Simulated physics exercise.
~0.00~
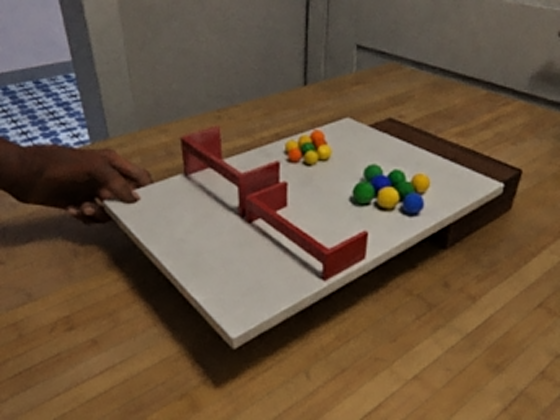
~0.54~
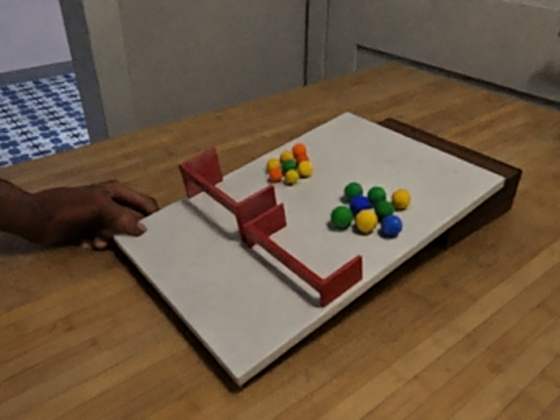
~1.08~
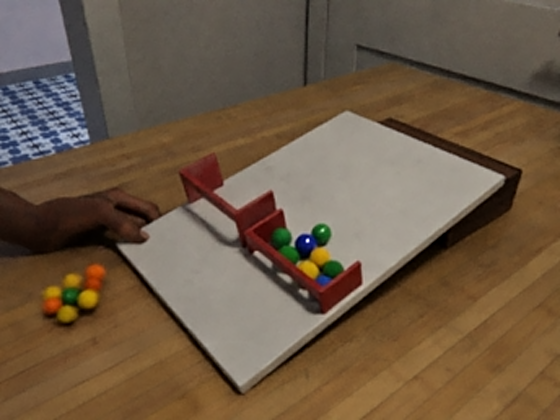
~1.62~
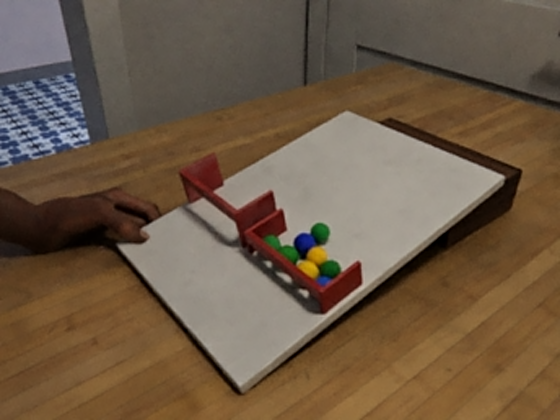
Hand lowering one end of a white board, coloured balls rolling down, one cluster passing under its red bar, the other stopping.
